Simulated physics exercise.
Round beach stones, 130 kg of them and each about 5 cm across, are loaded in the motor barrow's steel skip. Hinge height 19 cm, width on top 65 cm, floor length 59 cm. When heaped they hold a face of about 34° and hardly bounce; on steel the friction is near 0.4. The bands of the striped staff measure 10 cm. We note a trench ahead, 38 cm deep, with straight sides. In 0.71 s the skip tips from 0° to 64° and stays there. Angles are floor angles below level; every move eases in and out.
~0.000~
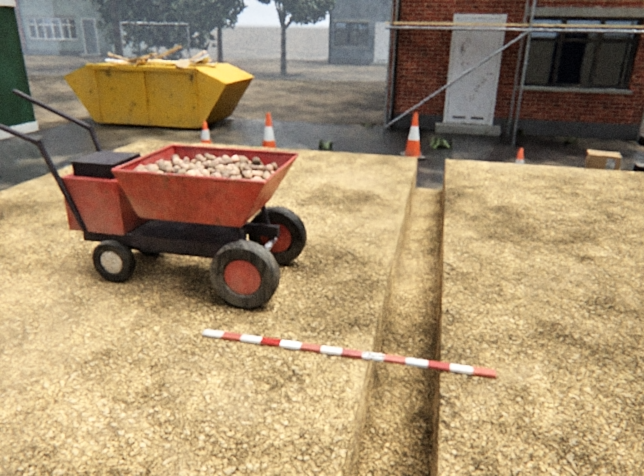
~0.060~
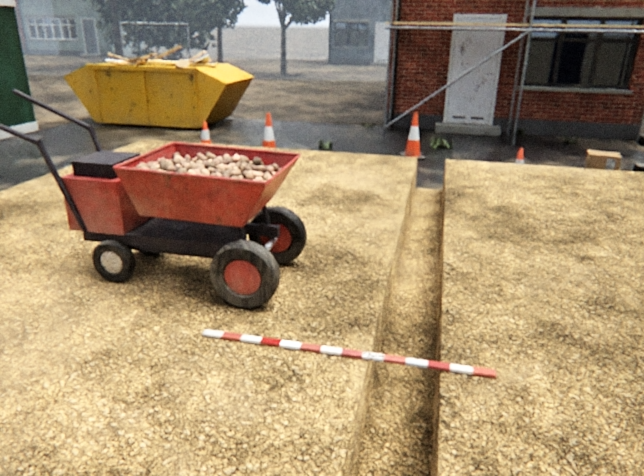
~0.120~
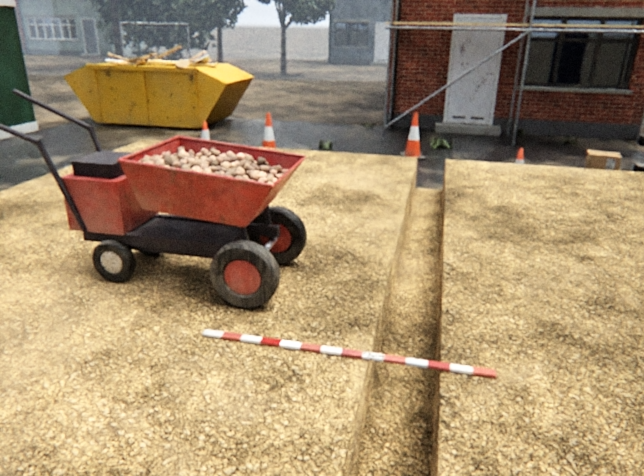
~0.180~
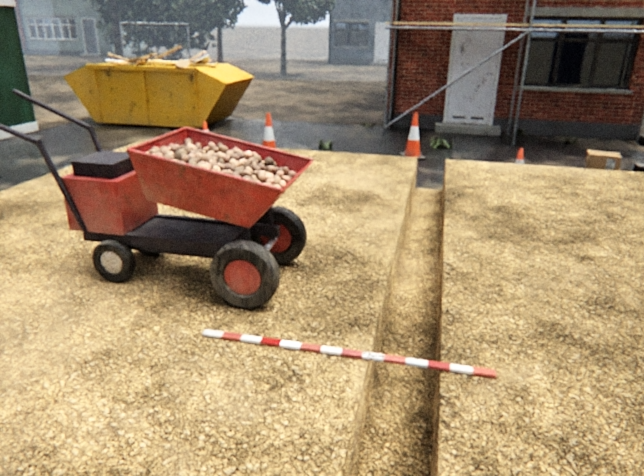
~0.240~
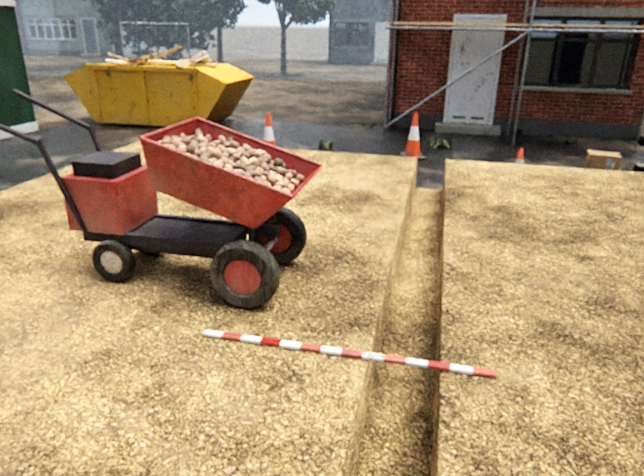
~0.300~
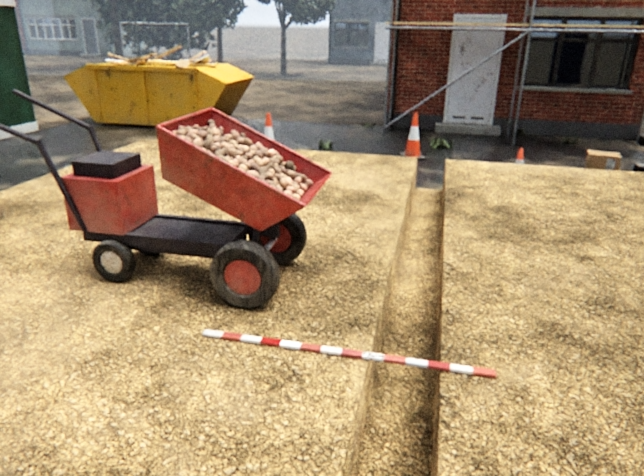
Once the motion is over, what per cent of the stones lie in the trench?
65 %.
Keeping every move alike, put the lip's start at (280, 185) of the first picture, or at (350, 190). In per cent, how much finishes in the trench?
I'd expect close to 70 per cent at the first and 20 per cent at the second.
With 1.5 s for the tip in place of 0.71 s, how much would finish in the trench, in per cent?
It'd be some 65 per cent.
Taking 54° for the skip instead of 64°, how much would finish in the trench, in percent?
In that case near 40 per cent.
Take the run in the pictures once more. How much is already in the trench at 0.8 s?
10 per cent or so by then.
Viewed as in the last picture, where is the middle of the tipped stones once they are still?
I'd point somewhere around (407, 342).
After 0.5 s the floor is at 54°; 100 % in the skip; the foremost stones are at (331, 228).
After 0.8 s the floor is at 64°; 77 % in the skip, 11 % short of the trench, 12 % in the trench; the foremost stones are at (413, 293).
After 1.2 s the floor is at 64°; 36 % in the skip, 9 % short of the trench, 51 % in the trench, 4 % past the trench; the foremost stones are at (514, 306).
After 3.1 s the floor is at 64°; 14 % in the skip, 16 % short of the trench, 65 % in the trench, 4 % past the trench; the foremost stones are past the picture's edge.
